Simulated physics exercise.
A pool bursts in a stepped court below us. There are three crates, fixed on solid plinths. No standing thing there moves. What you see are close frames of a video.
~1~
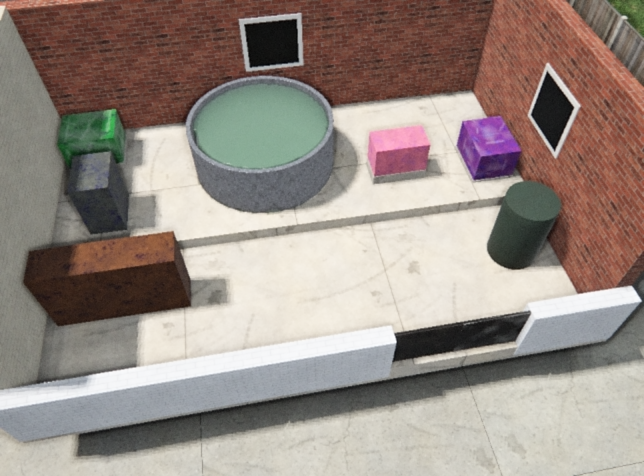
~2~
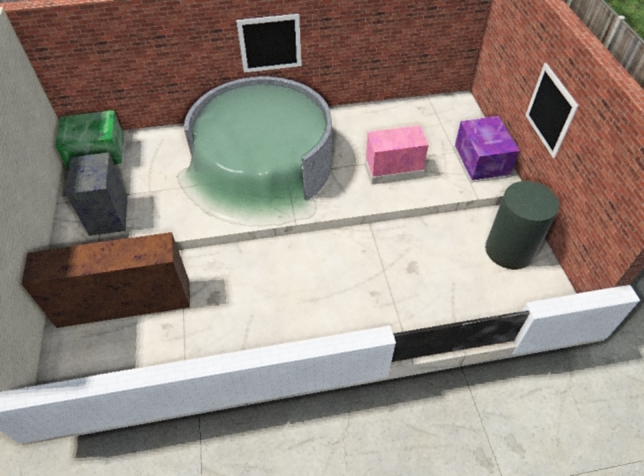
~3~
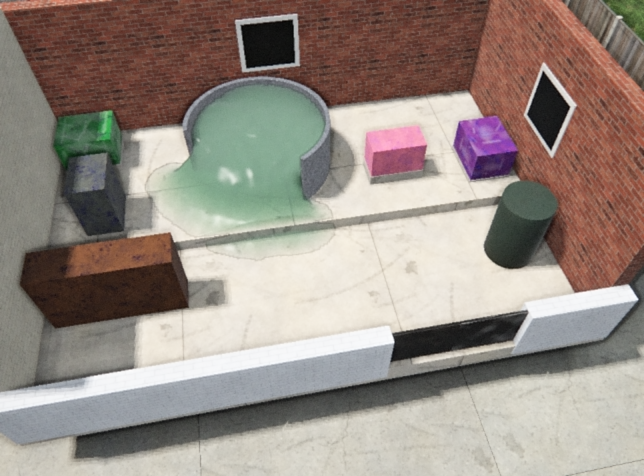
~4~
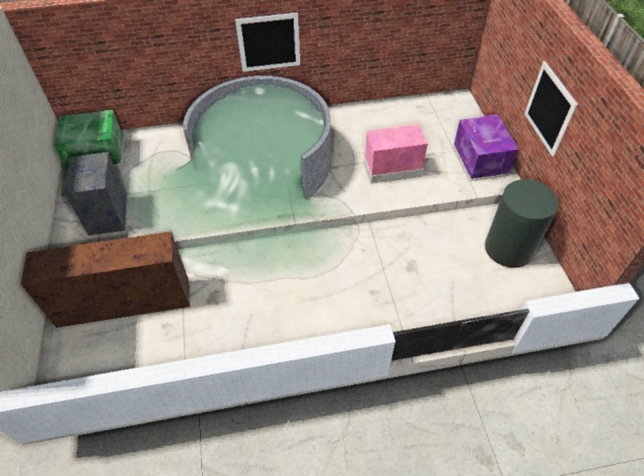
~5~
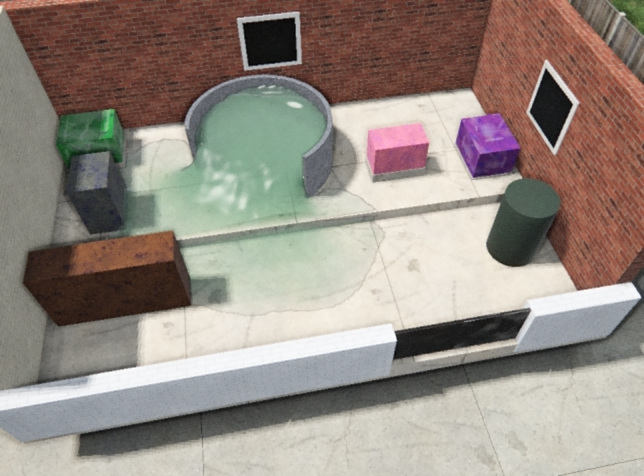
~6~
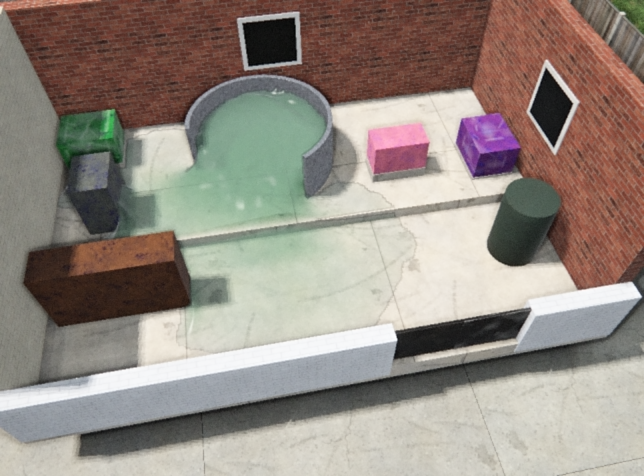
At the start, still green water fills a round grey tank in a brick-walled, stepped court with crates and blocks. The tank's near-left side opens and water pours out, spreading left to the dark grey block and over the step, then thins across the lower floor while the surrounding objects stay still.
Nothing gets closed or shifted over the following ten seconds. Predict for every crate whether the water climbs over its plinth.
My prediction: The purple crate ends up wet; the pink crate ends up dry; the green crate ends up wet.
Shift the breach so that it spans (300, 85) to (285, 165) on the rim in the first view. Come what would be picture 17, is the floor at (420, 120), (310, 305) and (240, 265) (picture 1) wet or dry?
One after the other: Flooded, dry, free of water.
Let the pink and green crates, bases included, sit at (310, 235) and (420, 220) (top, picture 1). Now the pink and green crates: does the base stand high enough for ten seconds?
First pink: It is dampened; then green: It is dampened.
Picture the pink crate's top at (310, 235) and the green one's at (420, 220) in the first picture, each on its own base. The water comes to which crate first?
The pink crate.
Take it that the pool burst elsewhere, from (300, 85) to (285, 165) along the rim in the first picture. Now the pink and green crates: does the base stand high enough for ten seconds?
Result - pink crate gets flooded, green crate stays clear.
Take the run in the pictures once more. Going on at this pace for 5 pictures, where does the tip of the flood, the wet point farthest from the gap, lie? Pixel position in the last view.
Point: (494, 331) in the last picture's pixels.
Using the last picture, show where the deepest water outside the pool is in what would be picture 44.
It should be close to (566, 318).
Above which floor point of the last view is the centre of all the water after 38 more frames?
I'd say near (312, 265).
A moment on, water covers 50 % of the floor; the purple crate not reached, the pink crate water round its plinth, the green crate water round its plinth.
Next, water covers 60 % of the floor; the purple crate not reached, the pink crate water round its plinth, the green crate water round its plinth.
Then, water covers 70 % of the floor; the purple crate water round its plinth, the pink crate water round its plinth, the green crate water round its plinth.
Later, water covers 75 % of the floor; the purple crate water round its plinth, the pink crate water round its plinth, the green crate water round its plinth.
In the end, water covers 85 % of the floor; the purple crate was topped, the pink crate stayed above the water, the green crate was topped.
